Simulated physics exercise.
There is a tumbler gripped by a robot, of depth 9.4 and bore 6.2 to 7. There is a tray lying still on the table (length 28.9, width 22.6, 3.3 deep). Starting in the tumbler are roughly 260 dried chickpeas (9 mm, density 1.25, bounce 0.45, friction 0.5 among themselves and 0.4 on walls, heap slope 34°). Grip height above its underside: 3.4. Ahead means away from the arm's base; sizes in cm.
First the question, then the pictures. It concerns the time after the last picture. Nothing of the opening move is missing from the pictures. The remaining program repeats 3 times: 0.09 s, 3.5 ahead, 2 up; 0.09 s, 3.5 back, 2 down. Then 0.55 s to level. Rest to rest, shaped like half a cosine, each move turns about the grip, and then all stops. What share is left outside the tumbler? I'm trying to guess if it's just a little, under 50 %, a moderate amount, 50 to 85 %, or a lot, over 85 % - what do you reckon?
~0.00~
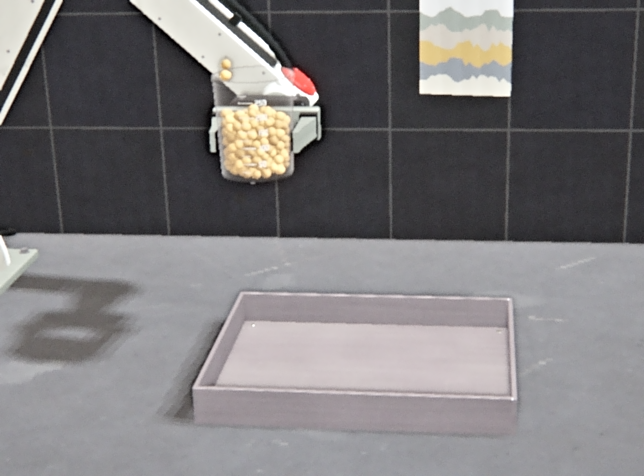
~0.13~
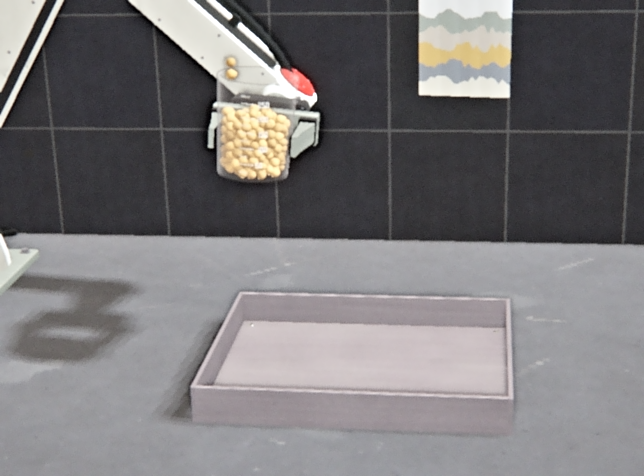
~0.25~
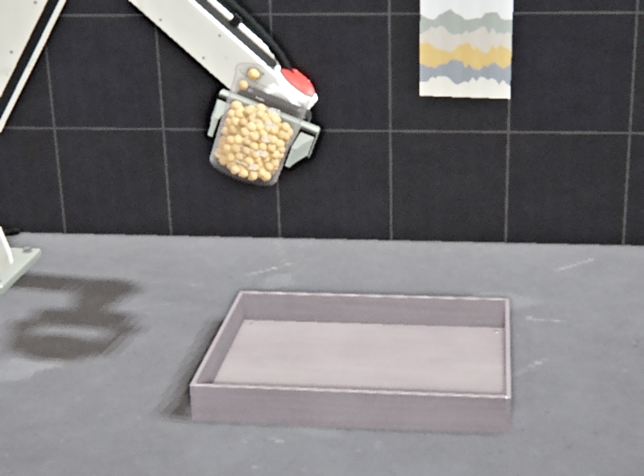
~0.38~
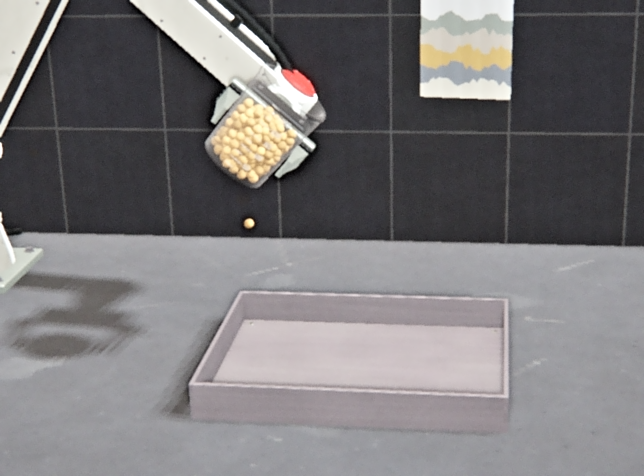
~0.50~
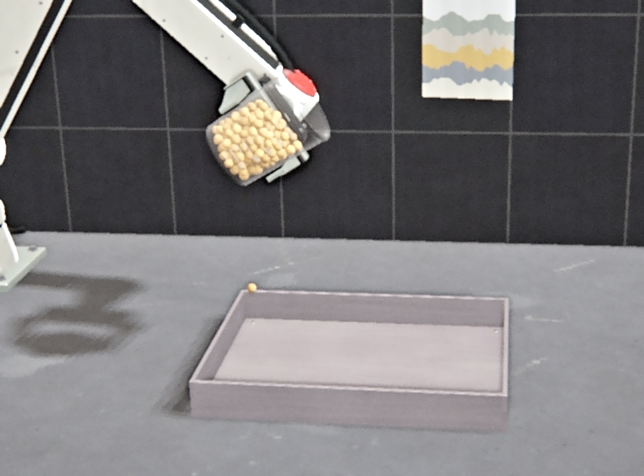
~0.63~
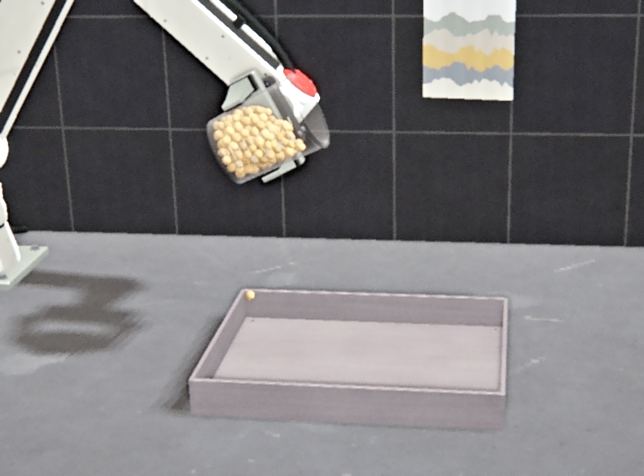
I reckon a moderate amount.
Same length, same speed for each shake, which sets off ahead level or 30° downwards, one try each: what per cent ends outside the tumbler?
Near 35 and 15 percent respectively.
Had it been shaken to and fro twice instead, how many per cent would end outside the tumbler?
My guess is near 50 per cent.
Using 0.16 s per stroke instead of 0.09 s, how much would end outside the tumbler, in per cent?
Estimate: Near 10 per cent.
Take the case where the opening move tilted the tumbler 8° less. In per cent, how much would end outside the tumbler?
Then about 45 per cent.
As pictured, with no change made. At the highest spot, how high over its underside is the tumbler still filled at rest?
I'd put it at close to 5.0 centimetres.
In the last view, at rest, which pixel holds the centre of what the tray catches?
(432, 365).
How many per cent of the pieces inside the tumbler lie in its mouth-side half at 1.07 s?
I'd guess about 25 percent of it.
After 1.07 s, tilted 63° forward, highest piece 28 above the table; 132 in the tumbler, 85 in the tray, 1 on the table or floor, 38 in flight or on a rim.
After 1.50 s, tilted 21° forward, highest piece 28 above the table; 142 in the tray, 105 in the tumbler, 9 on the table or floor.
After 1.92 s, level, highest piece 26 above the table; 142 in the tray, 105 in the tumbler, 9 on the table or floor.
After 2.97 s, level, highest piece 26 above the table; 142 in the tray, 105 in the tumbler, 9 on the table or floor.
In the end, 142 in the tray, 105 in the tumbler, 9 on the table or floor. That is 59 % outside the tumbler.
